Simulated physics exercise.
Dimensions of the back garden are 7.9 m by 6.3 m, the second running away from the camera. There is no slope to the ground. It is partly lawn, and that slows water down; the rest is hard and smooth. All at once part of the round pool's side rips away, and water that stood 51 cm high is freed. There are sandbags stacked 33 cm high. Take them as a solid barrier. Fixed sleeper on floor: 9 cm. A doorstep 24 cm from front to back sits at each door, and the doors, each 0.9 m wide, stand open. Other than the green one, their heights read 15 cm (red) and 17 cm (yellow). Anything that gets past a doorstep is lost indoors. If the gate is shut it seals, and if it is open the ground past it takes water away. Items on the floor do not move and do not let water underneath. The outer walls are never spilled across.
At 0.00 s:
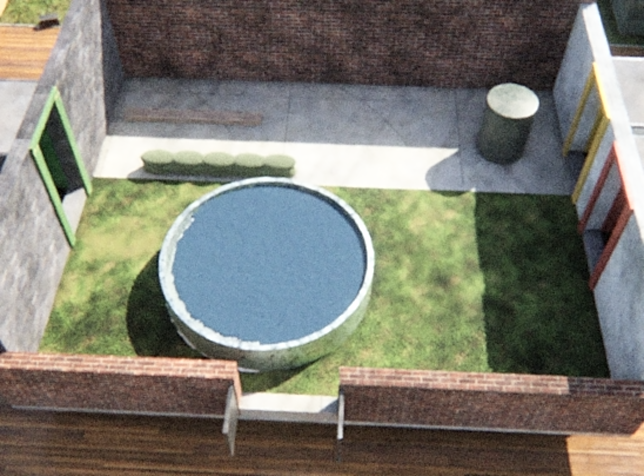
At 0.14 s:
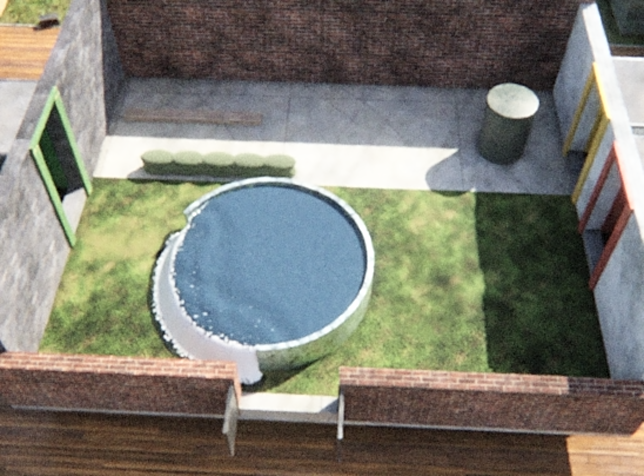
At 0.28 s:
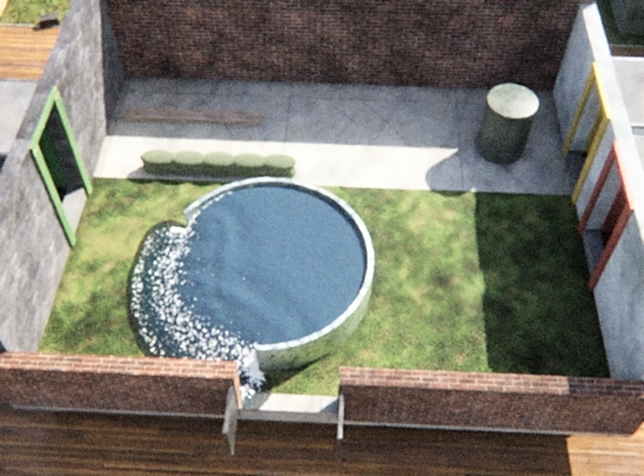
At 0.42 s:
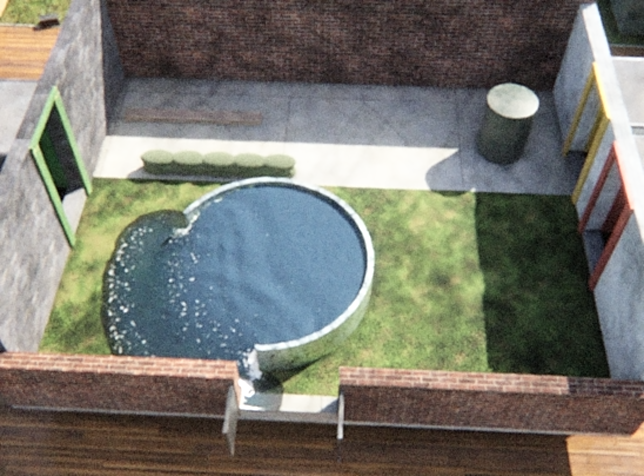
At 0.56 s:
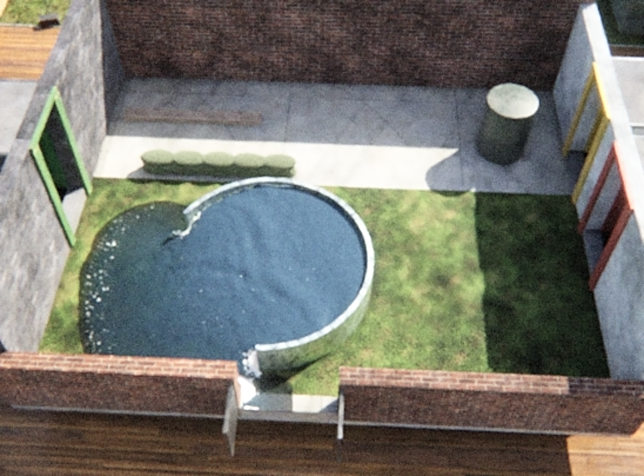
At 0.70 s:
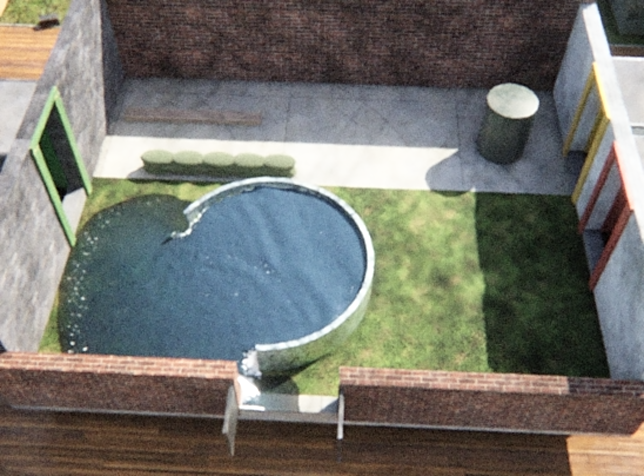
In a walled back garden, a round pool's left side rips open and water spreads across the lawn.
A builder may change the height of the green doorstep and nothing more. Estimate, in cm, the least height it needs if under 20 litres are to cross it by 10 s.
I would say 16 cm.
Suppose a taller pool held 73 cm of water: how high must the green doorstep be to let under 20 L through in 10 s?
I'd go with near 24 cm then.
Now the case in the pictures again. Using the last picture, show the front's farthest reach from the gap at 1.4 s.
(92, 184).
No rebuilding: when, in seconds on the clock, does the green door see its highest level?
Roughly at 2.8 s.
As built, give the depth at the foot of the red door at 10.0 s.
Depth: Near 1.0 cm.
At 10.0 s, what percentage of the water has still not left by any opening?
About 92 in every hundred.
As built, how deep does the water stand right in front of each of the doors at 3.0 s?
Door by door in cm - red 0, green 21, yellow 0.
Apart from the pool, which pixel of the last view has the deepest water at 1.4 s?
Near (42, 382).
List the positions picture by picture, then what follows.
The first picture shows the round pool at (267, 260) is whole and still, 51 cm deep; the green door at (64, 174) is dry.
In the second picture, the front is at a hidden place, 0.3 m from the gap at (176, 313); 0.7 m2 of floor is wet, 51 cm left at the back.
In the third picture, water pours out at (176, 313) and has run 0.6 m, to (148, 238); about 10 cm deep outside, 51 cm at the back.
In the fourth picture, the gap is at (176, 314), the front 1.0 m out at (127, 231); the back of the round pool holds 51 cm.
In the fifth picture, the front is at (103, 233), 1.3 m from the gap at (176, 314); 4.6 m2 of floor is wet, 51 cm left at the back.
In the sixth picture, water pours out at (176, 314) and has run 1.6 m, to (84, 233); about 8 cm deep outside, 51 cm at the back; the green door at (64, 174), 2.6 m from the gap, is still 0.2 m from the nearest water.
After 1.4 s water covers 20 % of the floor, deepest (45 cm) near (42, 382); 17 cm at the green door, 0 litres in over its 23 cm doorstep.
After 3.0 s water covers 25 % of the floor, deepest (36 cm) near (29, 382); 21 cm at the green door, 0 litres in over its 23 cm doorstep.
After 10.0 s water covers 85 % of the floor, deepest (16 cm) near (123, 276); 13 cm at the green door, 0 litres in over its 23 cm doorstep.
At the green door as built, the water arrived by 0.9 s and peaked near 21 cm at 2.8 s.
With a doorstep of 14.5 cm, 31 litres would have come in within the 10 s; with 20 cm, 3 litres. So under 20 litres takes about 16 cm.
